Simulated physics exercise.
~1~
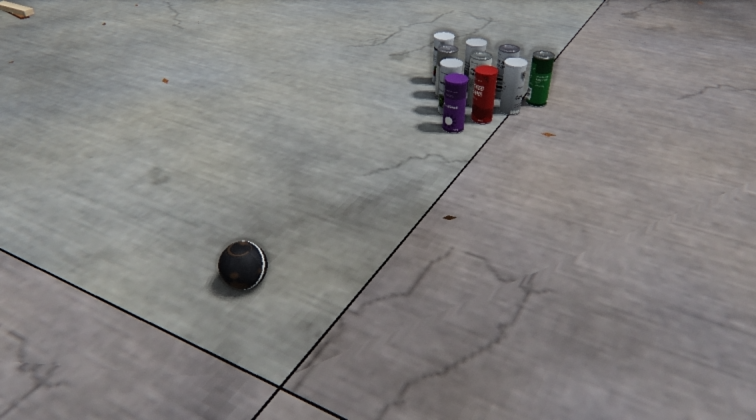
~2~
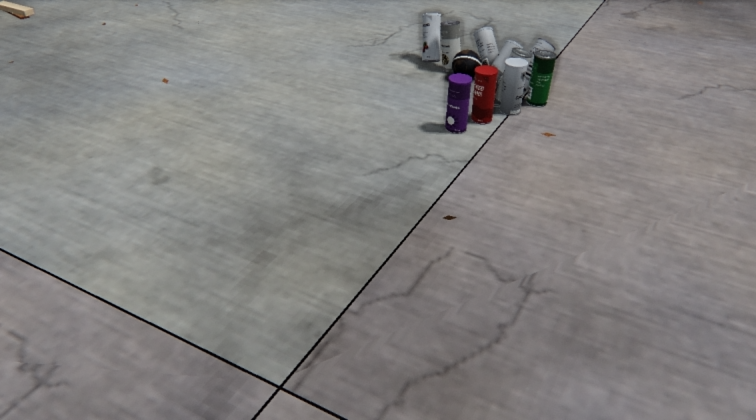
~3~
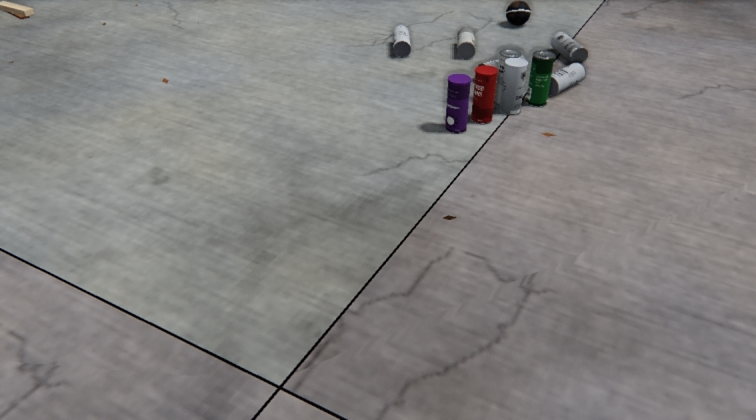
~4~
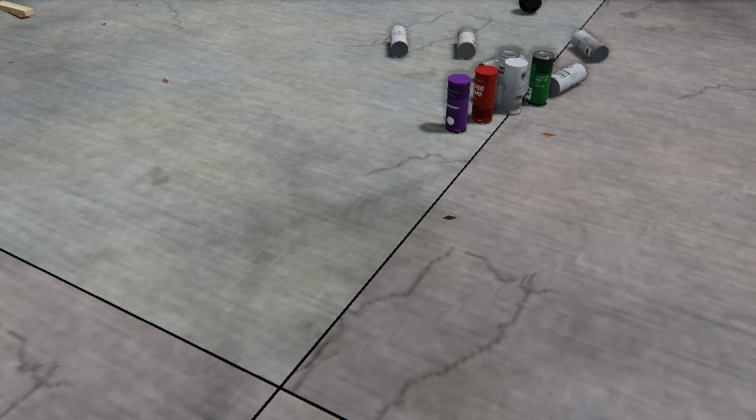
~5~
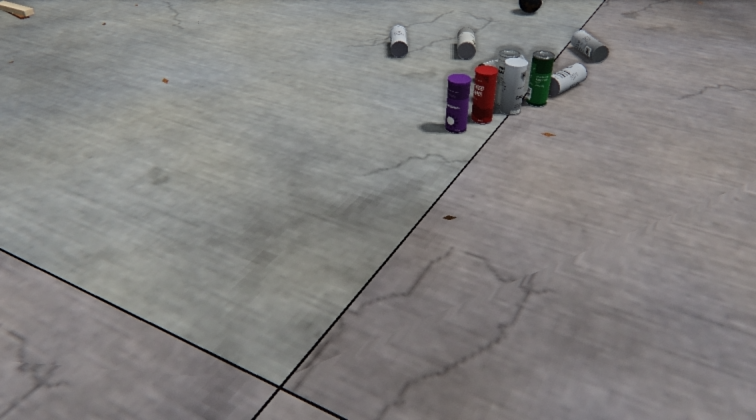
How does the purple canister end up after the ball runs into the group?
The purple canister stays upright in its original place at the front of the group.
